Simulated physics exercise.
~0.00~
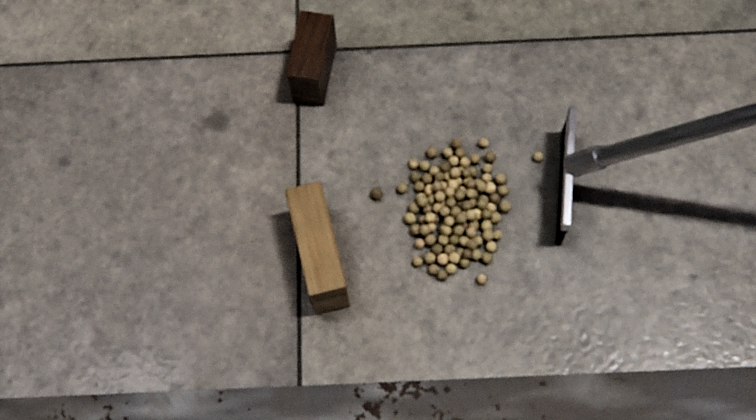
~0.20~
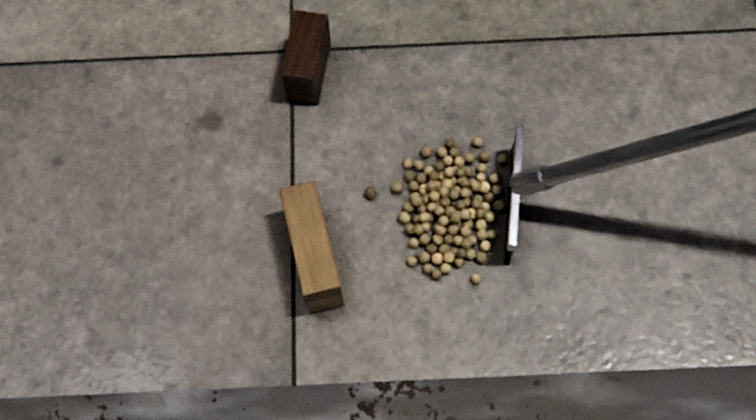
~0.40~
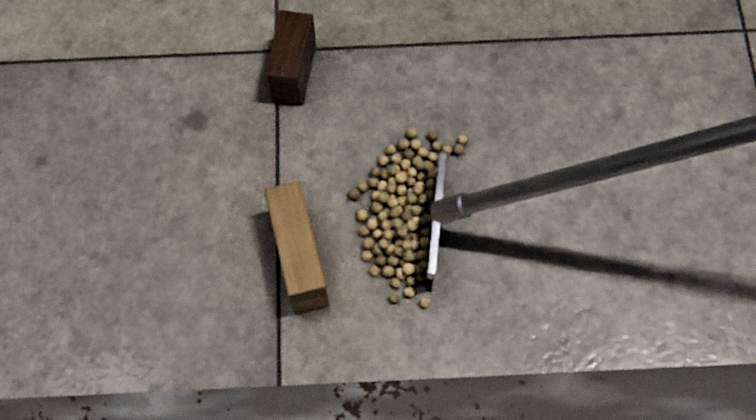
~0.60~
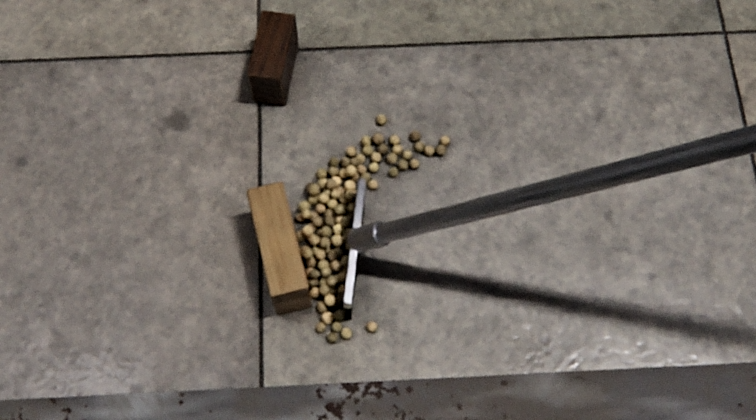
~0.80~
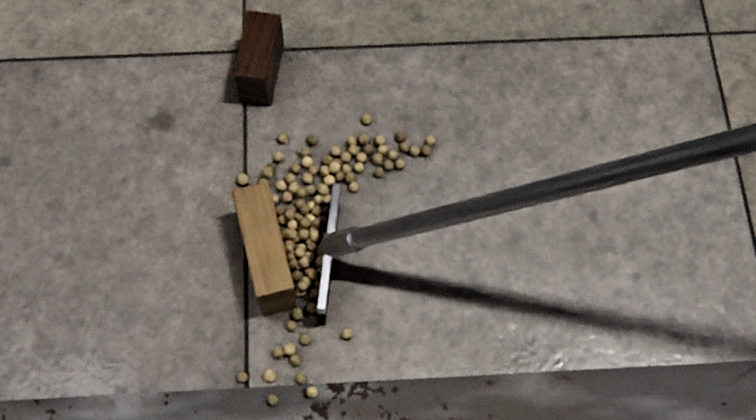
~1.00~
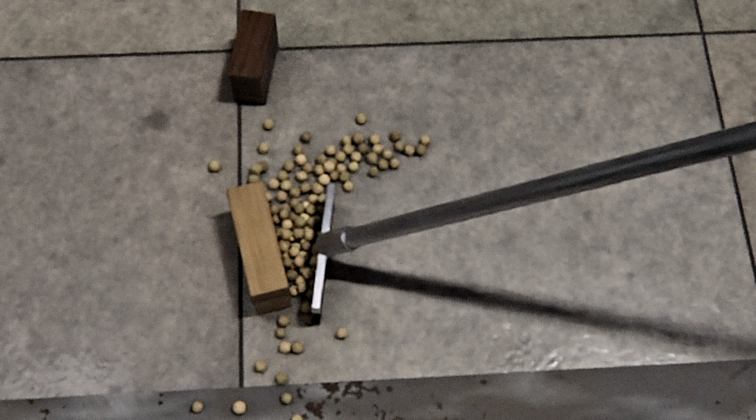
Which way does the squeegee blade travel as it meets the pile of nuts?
The blade travels to the left, pushing the nuts towards the pale wooden block.
